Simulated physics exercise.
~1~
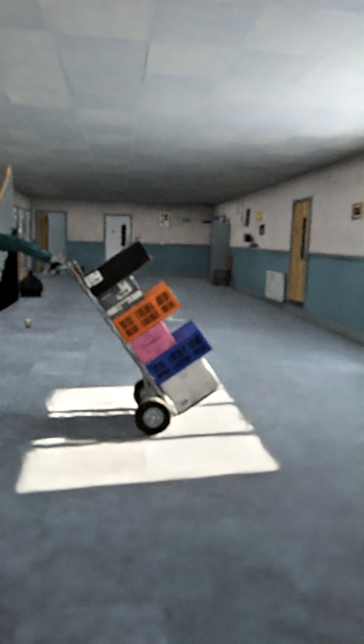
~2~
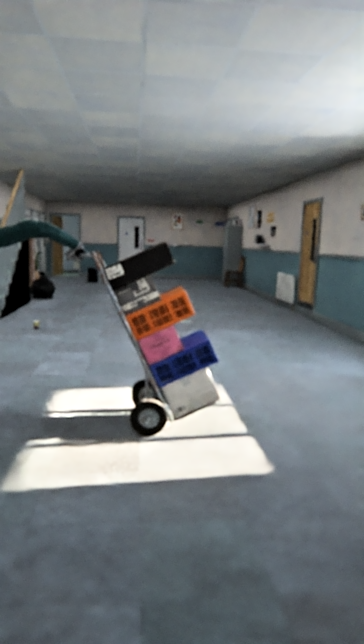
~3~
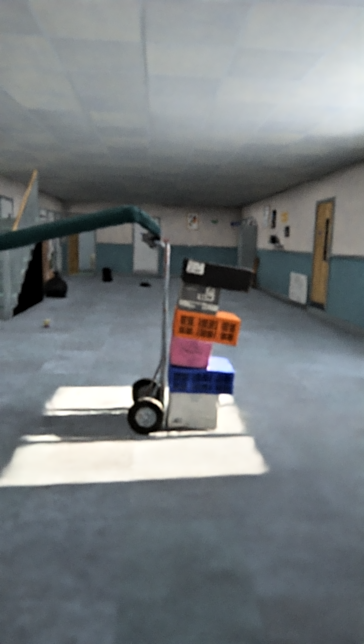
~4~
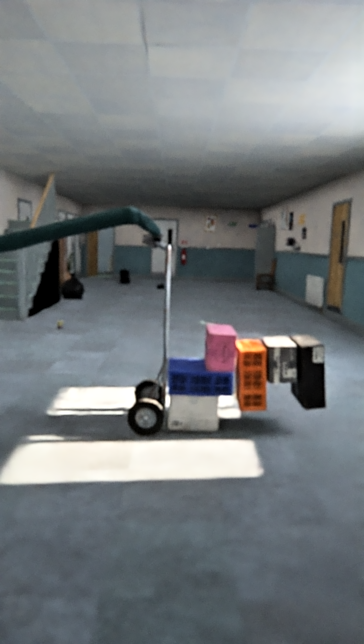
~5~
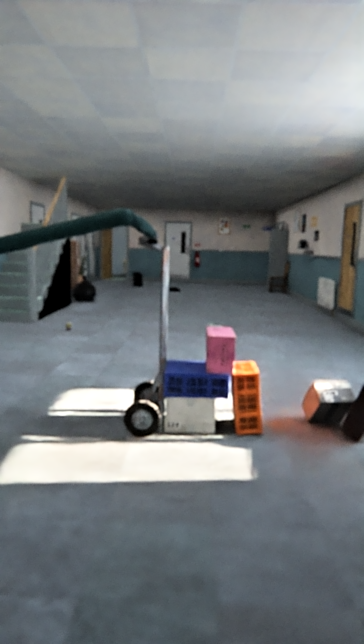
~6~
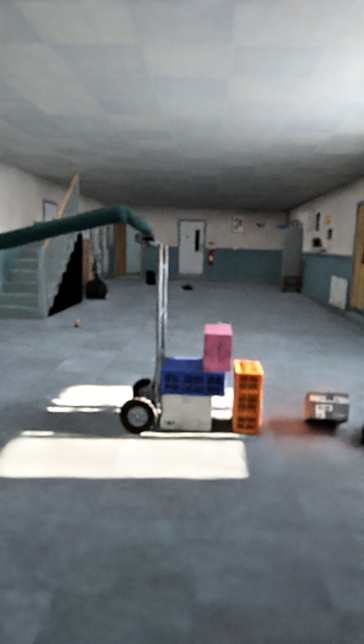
In the video, a green arm swings a tilted two-wheeled hand truck upright in a hallway, and its stacked boxes and crates topple right. The orange crate, grey parcel and black box end up on the floor, while the pink box lies tipped on the blue crate above the white box.
